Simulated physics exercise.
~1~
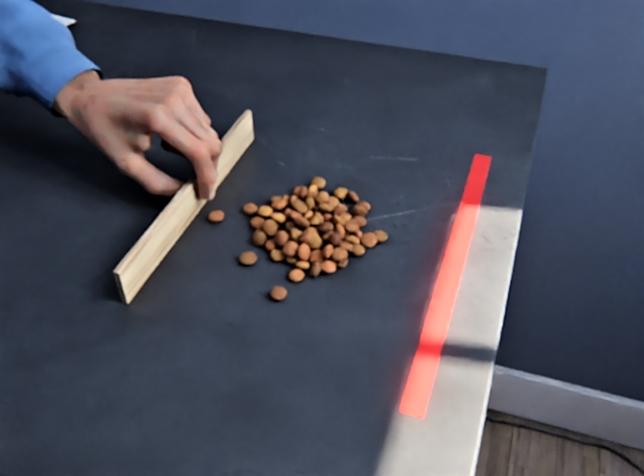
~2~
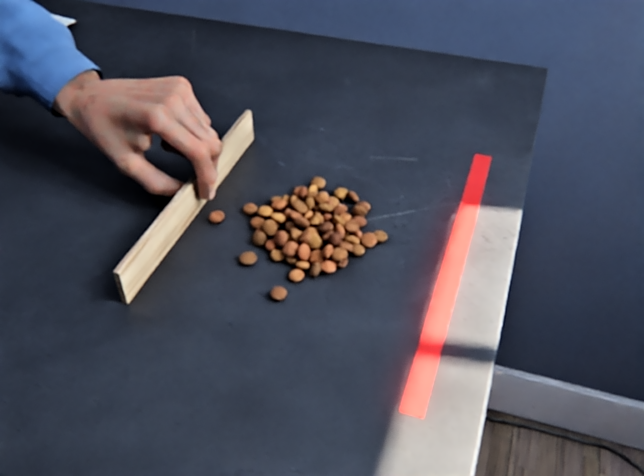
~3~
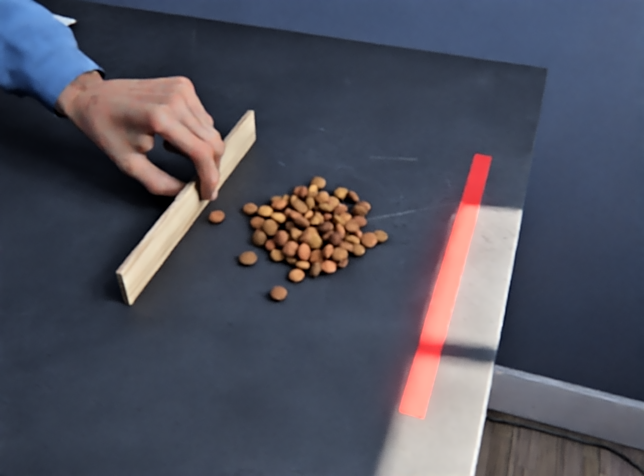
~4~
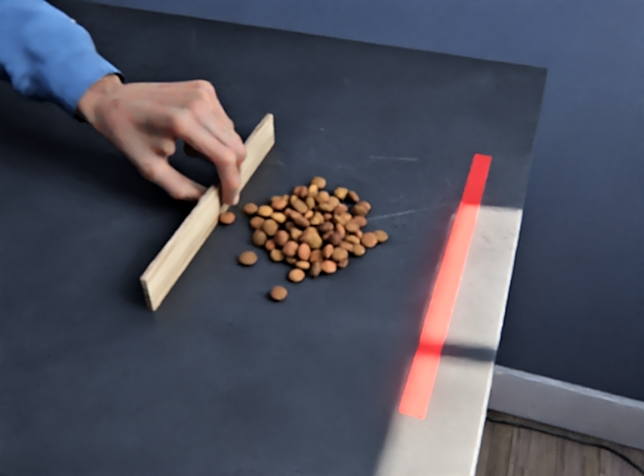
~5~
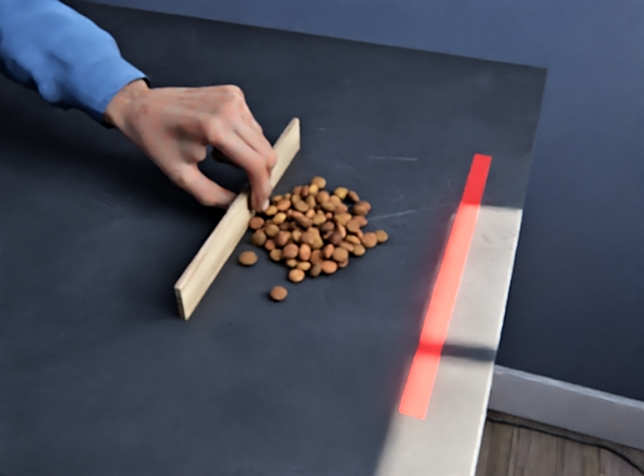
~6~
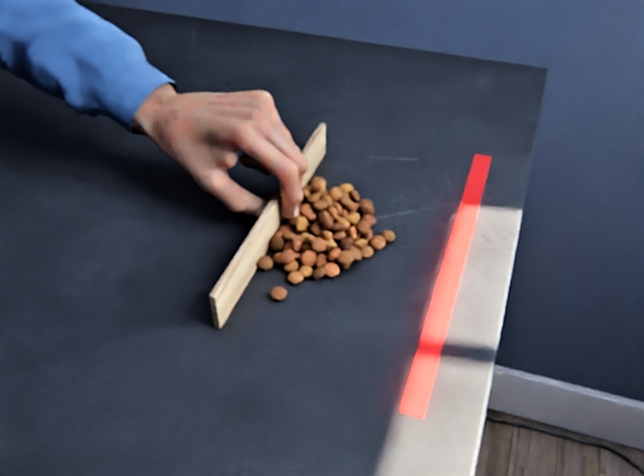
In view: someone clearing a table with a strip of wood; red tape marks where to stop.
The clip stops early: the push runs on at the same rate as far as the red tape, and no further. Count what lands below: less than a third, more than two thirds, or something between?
Falling part: One to two thirds.
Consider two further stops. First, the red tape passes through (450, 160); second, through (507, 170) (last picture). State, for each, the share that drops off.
Roughly 0 and 90 percent, in that order.
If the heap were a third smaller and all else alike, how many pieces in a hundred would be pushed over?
Near 40 per cent of the pieces.
Soon after the last picture, strip of wood still moving, near (373, 217); heap all on the table, its front near (463, 243).
A little later, strip of wood stopped at the red tape; heap about a third over the edge.
Later still, strip of wood stopped at the red tape; heap about half over the edge.
At rest, strip of wood stopped at the red tape; heap about half over the edge.
